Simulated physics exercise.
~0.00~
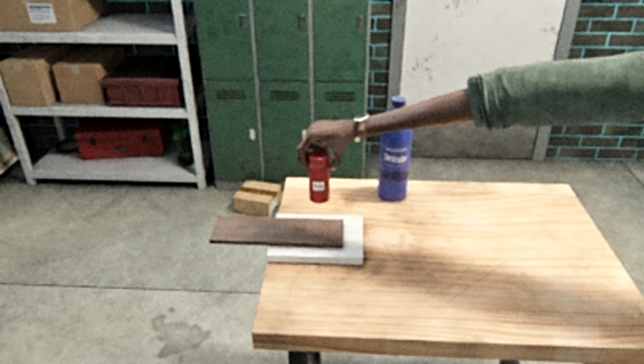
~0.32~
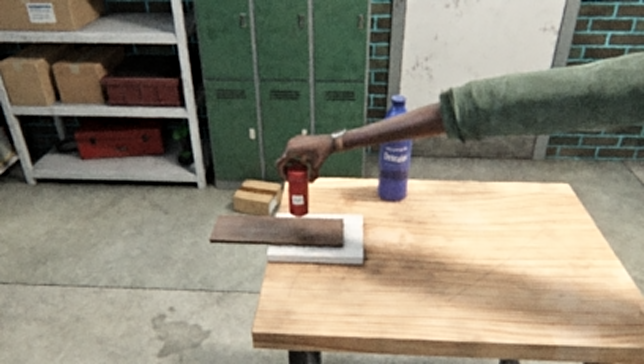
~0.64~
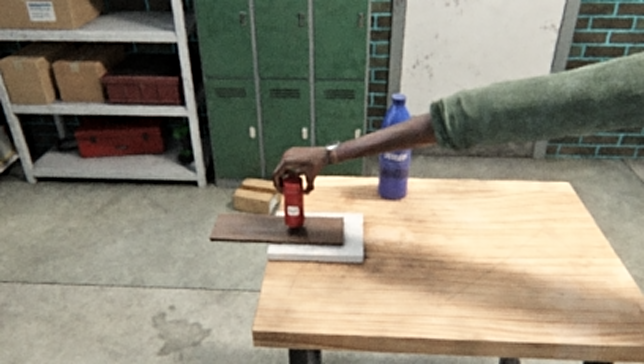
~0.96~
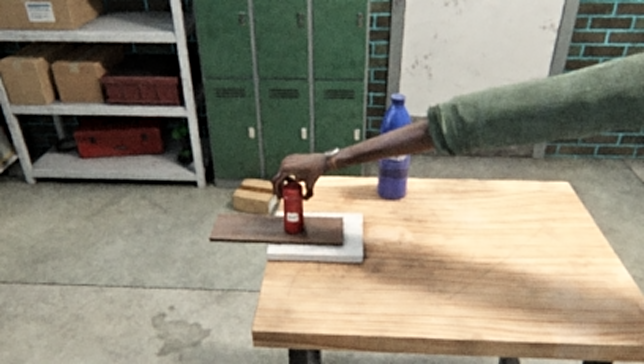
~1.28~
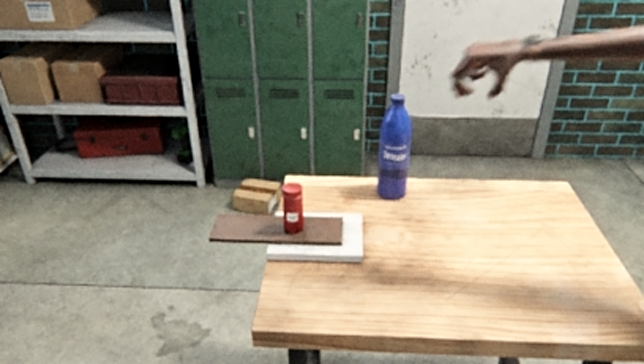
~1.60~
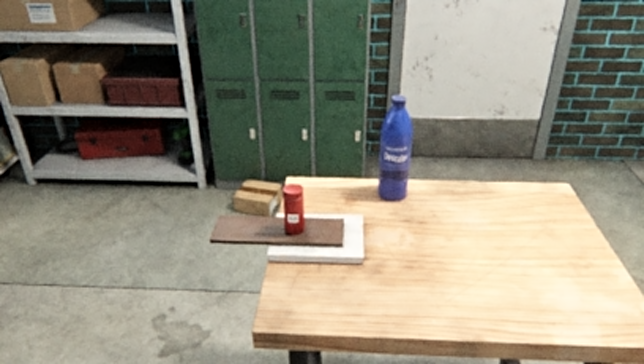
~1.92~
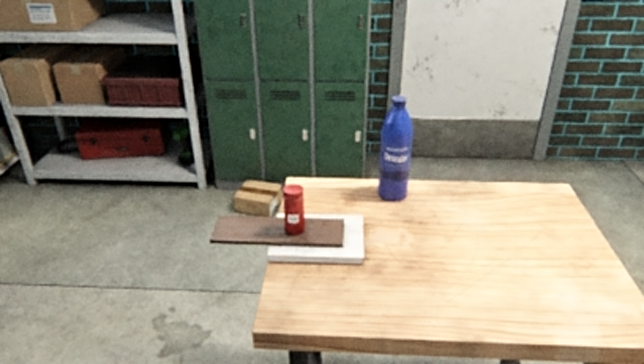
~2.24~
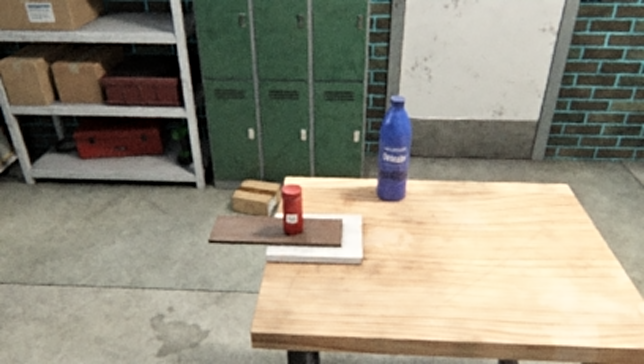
A hand lowers a red shaker onto an overhanging brown plank, withdraws, and everything stays balanced.
